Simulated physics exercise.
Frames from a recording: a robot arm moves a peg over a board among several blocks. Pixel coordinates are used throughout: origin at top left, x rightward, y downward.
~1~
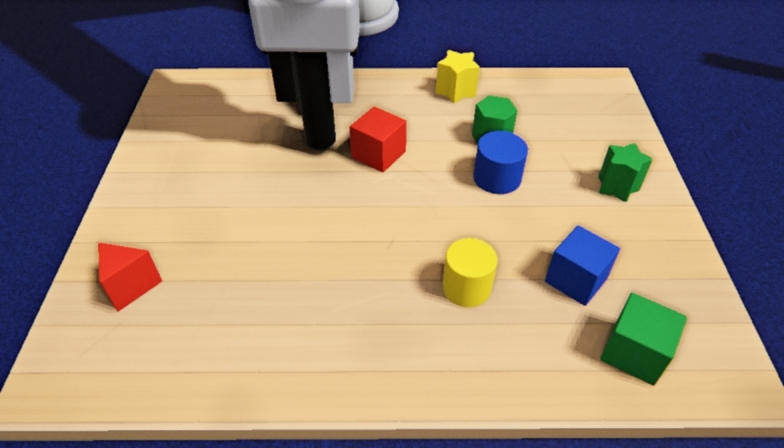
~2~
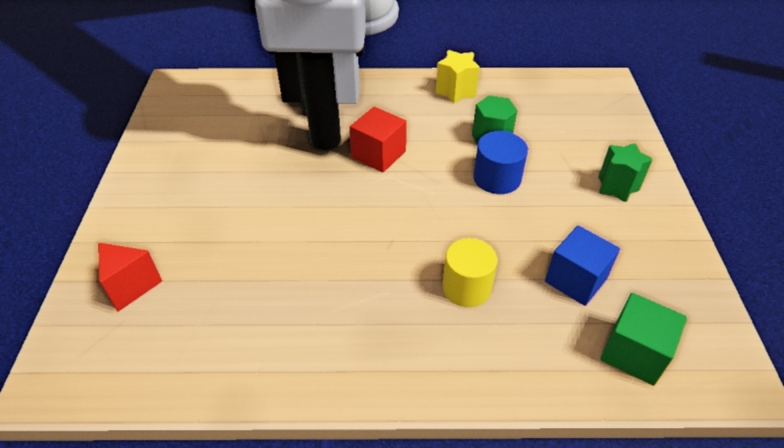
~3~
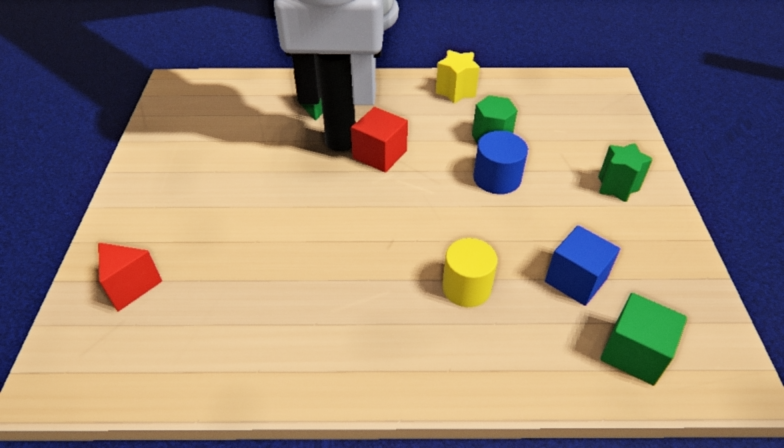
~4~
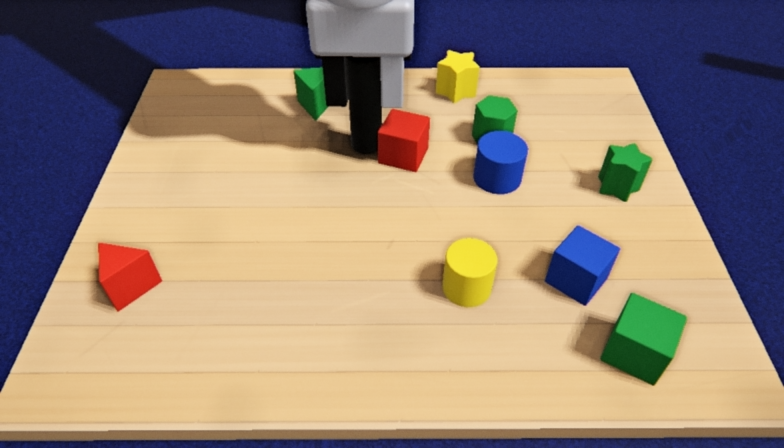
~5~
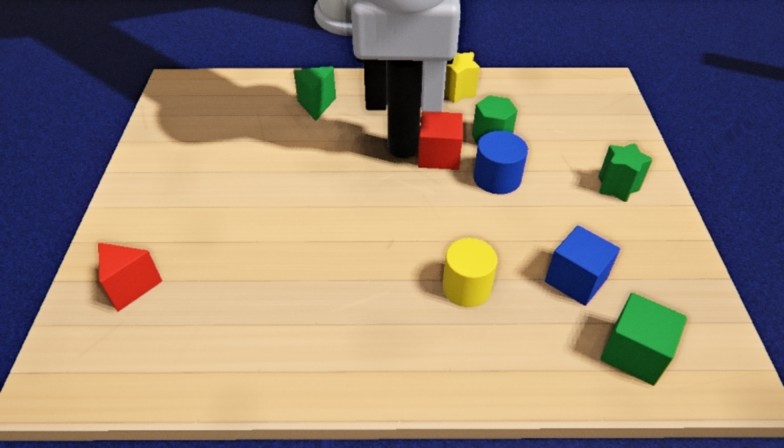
A robot arm with a black peg moves right across a wooden board of colored blocks, meets the red cube and pushes it a short way right toward the blue cylinder, while a green block behind the arm comes into view.
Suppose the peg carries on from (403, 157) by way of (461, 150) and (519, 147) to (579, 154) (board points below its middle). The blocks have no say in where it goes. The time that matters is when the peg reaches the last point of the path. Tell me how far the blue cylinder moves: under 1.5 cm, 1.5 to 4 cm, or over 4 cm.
If I had to pick, the blue cylinder travels from 1.5 to 4 cm here.
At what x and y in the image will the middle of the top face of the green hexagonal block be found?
It sits at (533, 95).
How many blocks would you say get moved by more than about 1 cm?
It will shift three or more blocks.
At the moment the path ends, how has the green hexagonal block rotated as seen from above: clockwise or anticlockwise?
I'd predict that, seen from above, the green hexagonal block rotates counter-clockwise.
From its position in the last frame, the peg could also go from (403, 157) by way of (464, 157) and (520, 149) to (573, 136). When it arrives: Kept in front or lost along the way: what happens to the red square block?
Kept ahead.
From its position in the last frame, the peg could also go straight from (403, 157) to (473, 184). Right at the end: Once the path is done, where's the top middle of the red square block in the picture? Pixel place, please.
It comes to (476, 124).
The first path, step by step. One third of the way, peg at (463, 142); red square block at (503, 119); green hexagonal block at (528, 98), turned 45° anticlockwise; blue cylinder at (522, 151).
Two thirds of the way, peg at (522, 139); red square block at (563, 124), turned 15° clockwise; green hexagonal block at (532, 96), turned 60° anticlockwise; blue cylinder at (522, 151).
At the end, peg at (581, 146); red square block at (623, 139), turned 50° clockwise; green hexagonal block at (533, 95), turned 65° anticlockwise; blue cylinder at (522, 151); green star-shaped block at (653, 167).
